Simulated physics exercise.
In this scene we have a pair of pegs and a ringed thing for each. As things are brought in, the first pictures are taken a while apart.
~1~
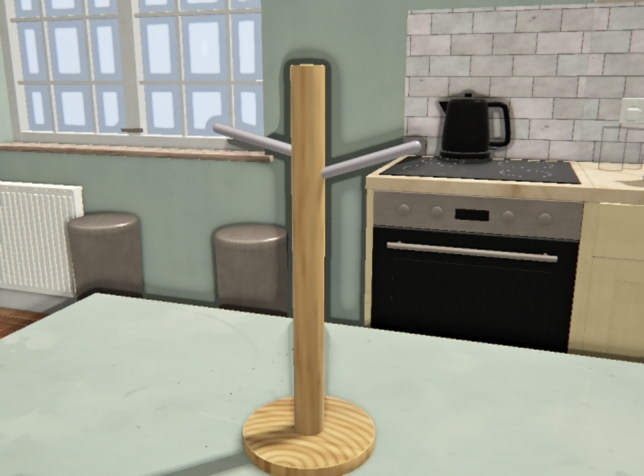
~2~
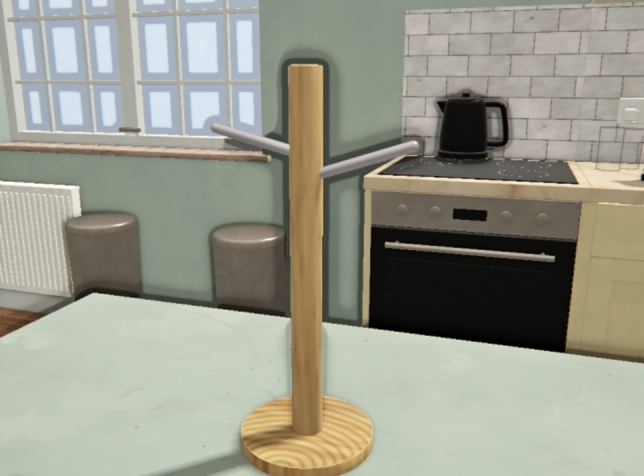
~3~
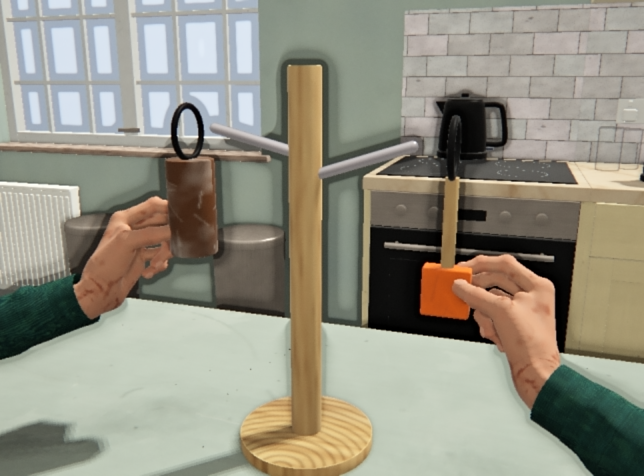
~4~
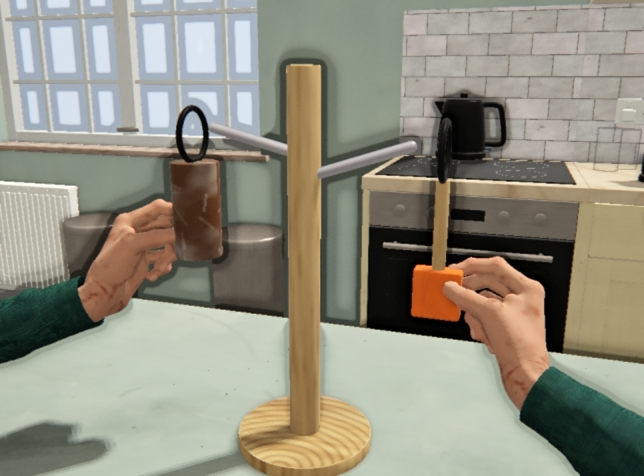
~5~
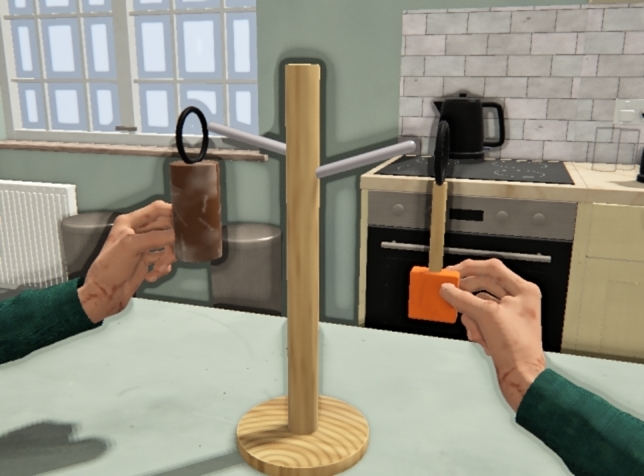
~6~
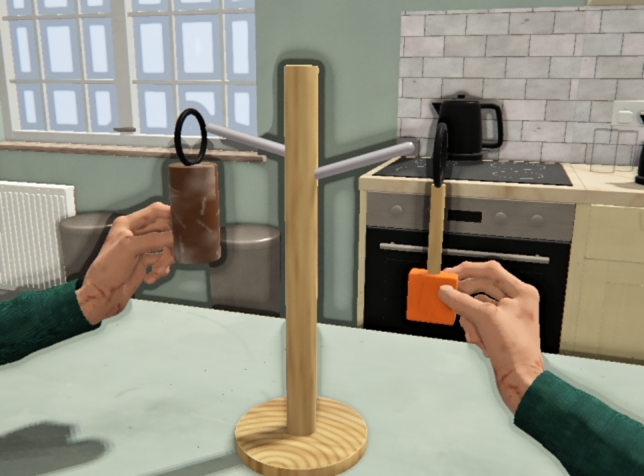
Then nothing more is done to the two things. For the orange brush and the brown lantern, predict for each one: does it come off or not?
Prediction - the orange brush: Yes, it comes off; the brown lantern: Yes, it comes off.
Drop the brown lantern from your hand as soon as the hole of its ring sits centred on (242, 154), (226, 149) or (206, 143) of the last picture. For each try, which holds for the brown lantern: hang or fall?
In turn it hangs there; stays on its peg; falls.
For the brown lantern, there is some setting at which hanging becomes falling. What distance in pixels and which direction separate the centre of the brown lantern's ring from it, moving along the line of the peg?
Some 20 pixels, right.
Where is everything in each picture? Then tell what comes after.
Peg stand (312, 268), in the first frame.
Peg stand (310, 268), in the second frame.
Still on the way; orange brush (450, 219); peg stand (309, 268), in the third frame.
Still on the way; brown lantern (195, 182); peg stand (308, 268), in the fourth frame.
Still on the way; orange brush (438, 222); peg stand (306, 267), in the fifth frame.
In place, still held; orange brush (436, 225); brown lantern (194, 185); peg stand (305, 268), in the sixth frame.
Then, 0.14 s after the last picture, orange brush moved about its own width near (434, 270); brown lantern moved about its own width near (196, 226).
Then, 0.22 s after the last picture, orange brush falling near (428, 366); brown lantern falling near (200, 313).
Then, 0.28 s after the last picture, orange brush down below near (428, 365); brown lantern down below near (202, 350).
At rest, the orange brush falls off, near (427, 380); the brown lantern falls off, near (202, 359).
